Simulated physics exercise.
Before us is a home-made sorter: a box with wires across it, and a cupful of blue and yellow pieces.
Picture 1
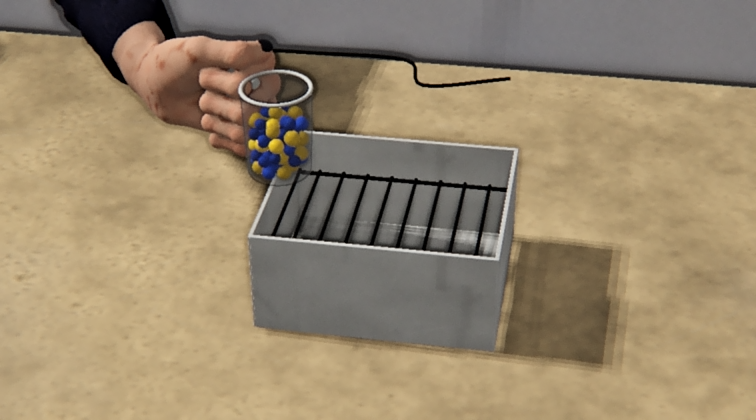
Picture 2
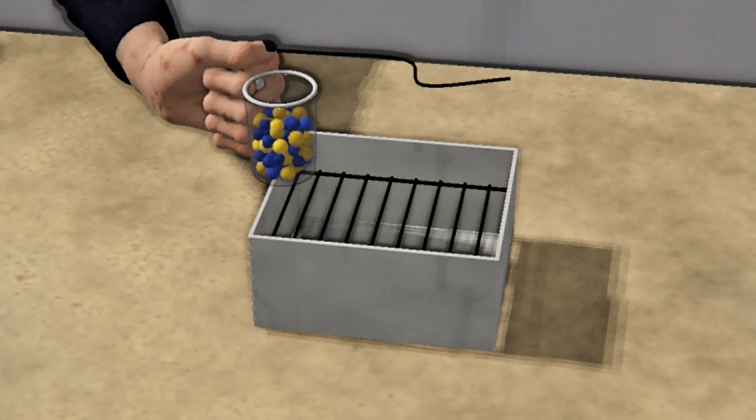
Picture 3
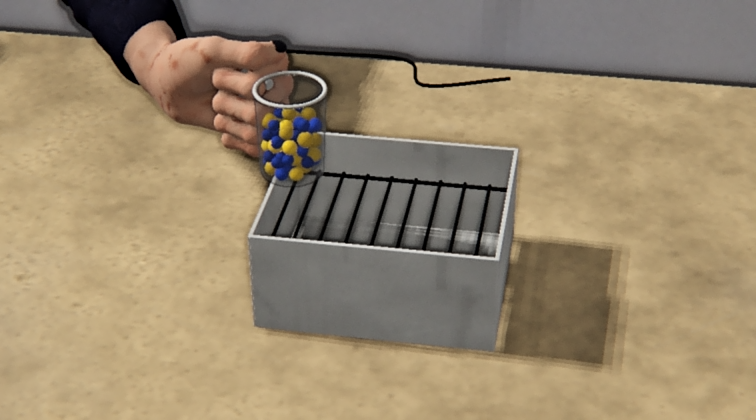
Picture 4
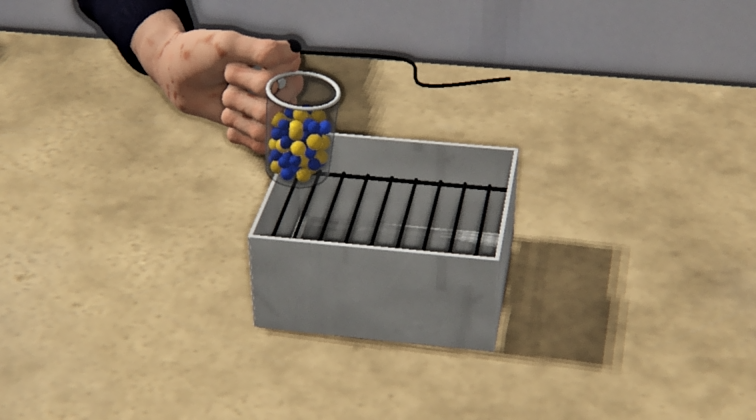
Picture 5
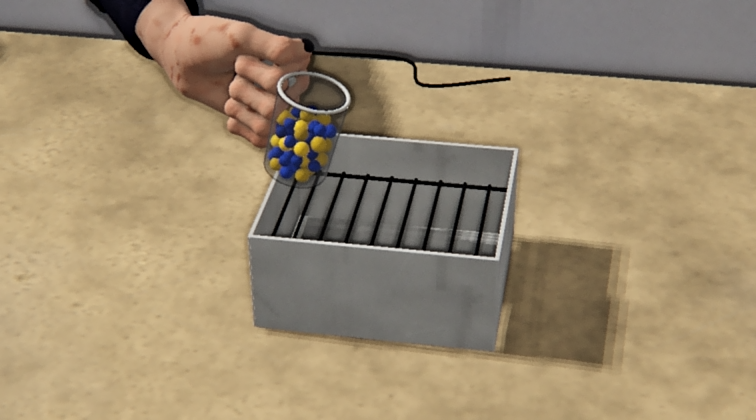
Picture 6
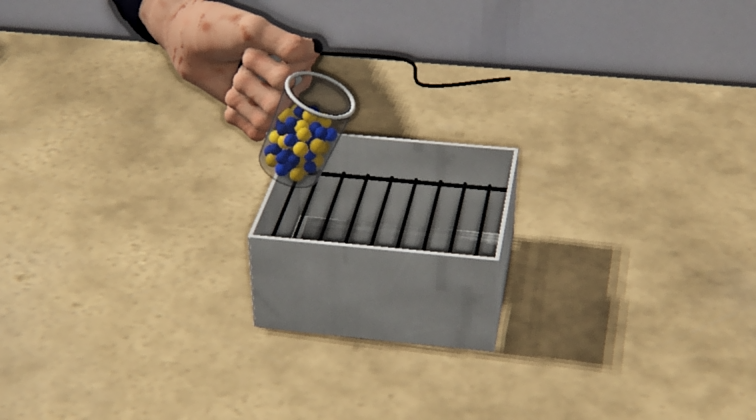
A clear cup of blue and yellow balls moved a little to the right above the corner of a gray box strung with wires, then tilted rightward, with an open hand moving along behind it.
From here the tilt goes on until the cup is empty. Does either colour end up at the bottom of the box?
I reckon the blue ones make it through; the yellow ones make it through.
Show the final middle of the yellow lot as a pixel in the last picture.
I'd say it settles close to (382, 281).
Then, 0.69 s on from there, blue ones, the whole lot in the cup; yellow ones, the whole lot in the cup.
Then, 1.29 s on from there, blue ones, all but a few in the cup, a little on or over the wires; yellow ones, the bulk in the cup, a little on or over the wires, a little under the rack.
Then, 1.80 s on from there, blue ones, the whole lot under the rack; yellow ones, a little on or over the wires, all but a few under the rack.
In the end, blue ones, the whole lot under the rack; yellow ones, the whole lot under the rack.
